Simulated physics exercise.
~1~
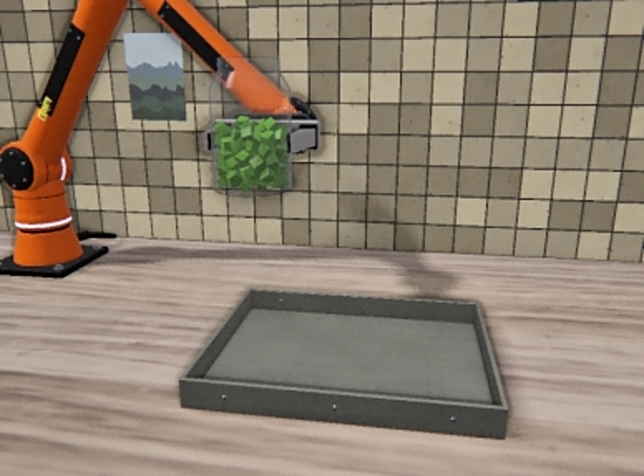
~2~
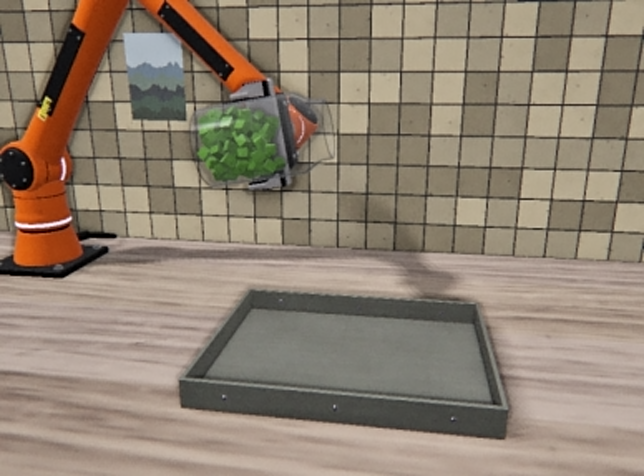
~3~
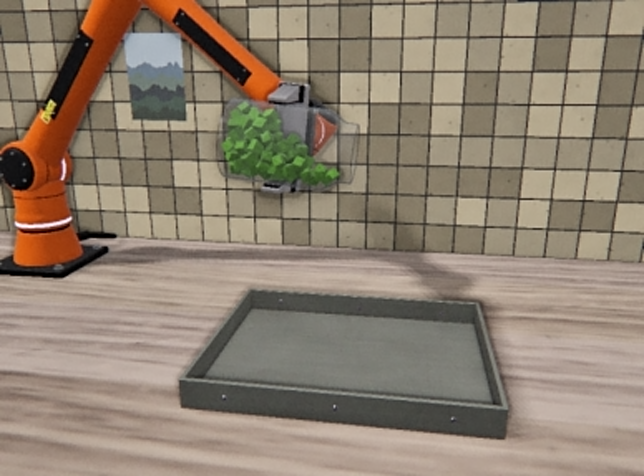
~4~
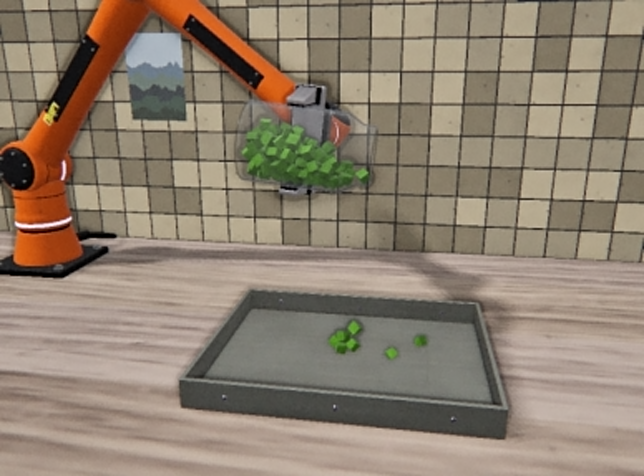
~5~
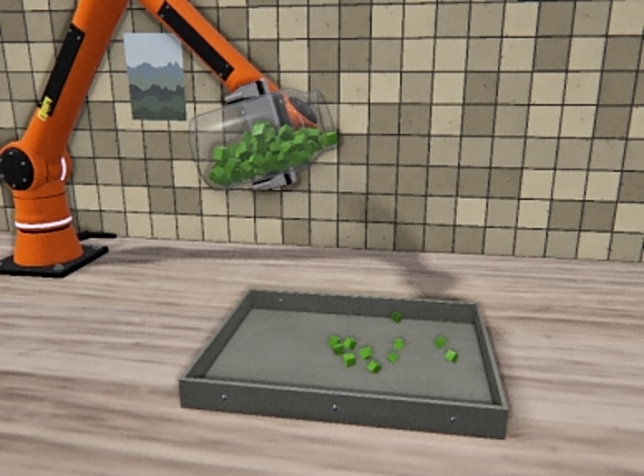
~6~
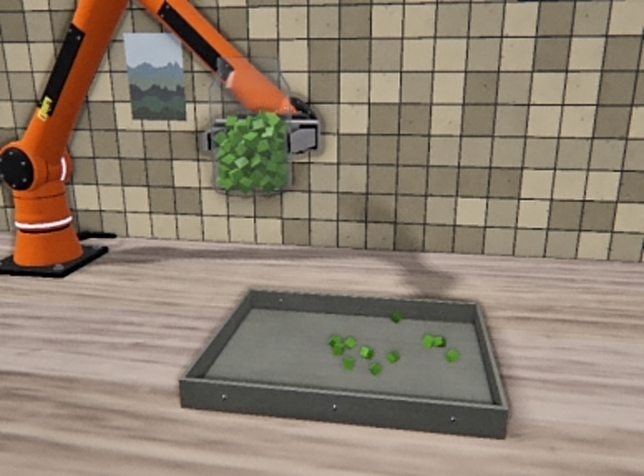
An orange robot arm tipped a clear jar of green cubes onto its side above a gray tray, shifting it rightward as a few pieces fell in, then swung it back upright with most of the cubes still inside and a small scattering in the tray.
